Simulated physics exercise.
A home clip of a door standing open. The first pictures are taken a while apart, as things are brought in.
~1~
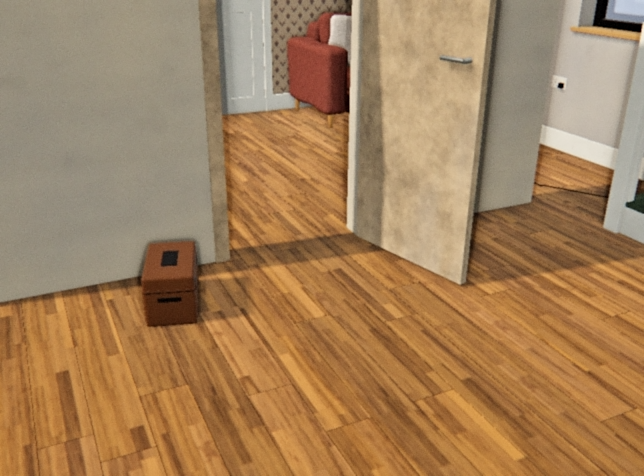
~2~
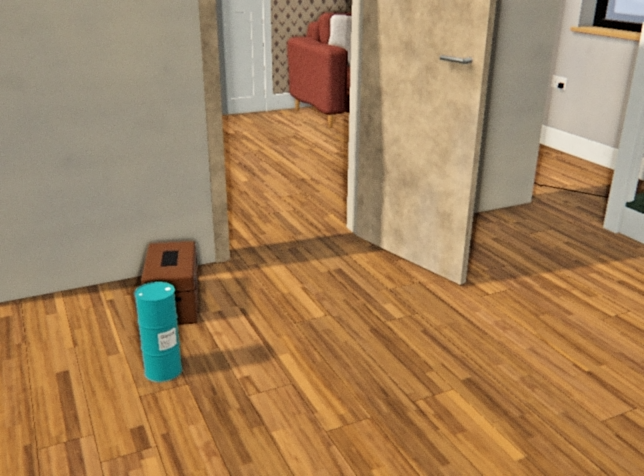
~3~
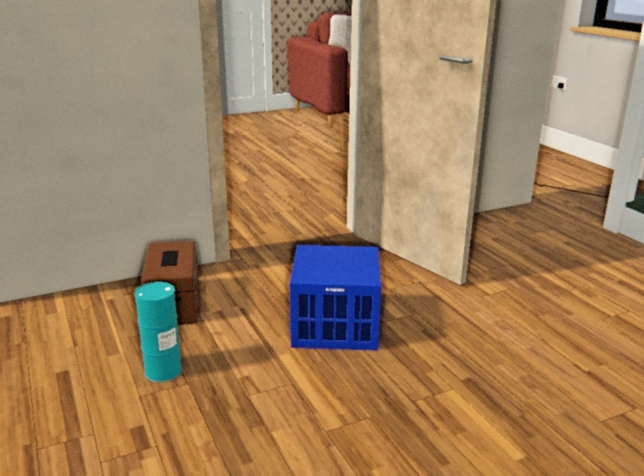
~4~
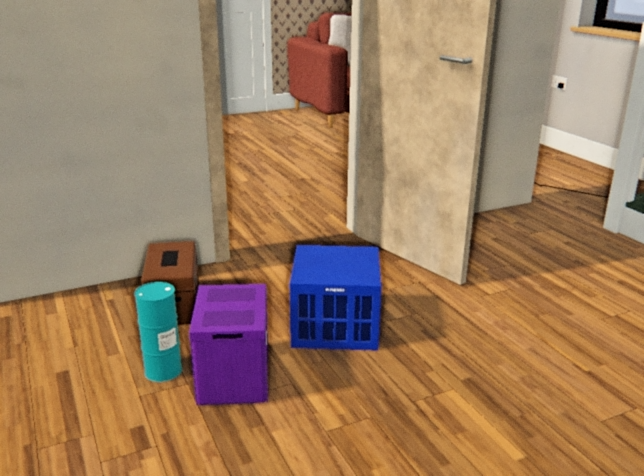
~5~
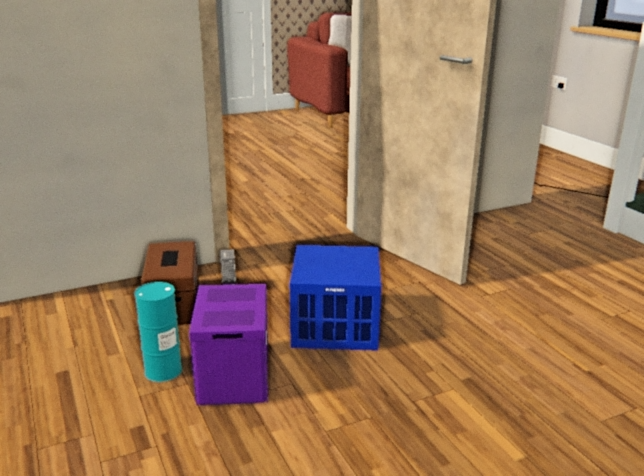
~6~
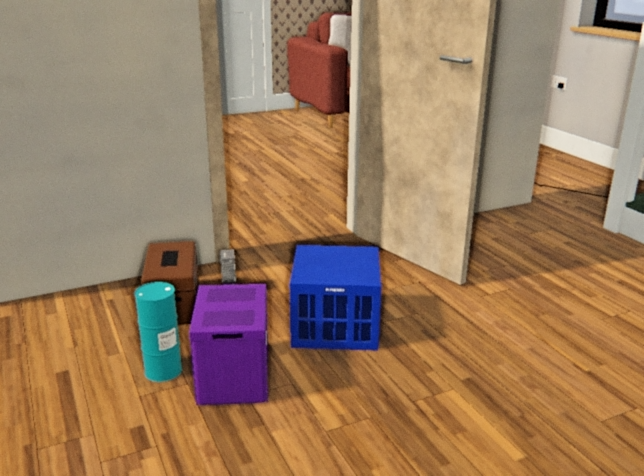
Brown box, turquoise canister, blue crate, purple tote and small grey object appearing in turn near a still, wide-open door.
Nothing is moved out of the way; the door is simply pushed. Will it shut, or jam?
The door closes.
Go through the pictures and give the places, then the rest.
In the first frame, door wide open and still.
In the second frame, door wide open and still; brown toolbox (172, 282).
In the third frame, door wide open and still; turquoise canister (159, 332); blue crate (336, 296).
In the fourth frame, door wide open and still; brown toolbox (172, 282); purple tote (232, 343).
In the fifth frame, door wide open and still; turquoise canister (159, 332); blue crate (336, 296).
In the sixth frame, door wide open and still; grey carton (229, 273); brown toolbox (172, 282).
Then, 1.20 s on from there, door at 71°.
Then, 2.20 s on from there, door at 33°.
In the end, door at 0°; all 5 unmoved. At the end, from the last picture's camera, grey carton near (229, 273).
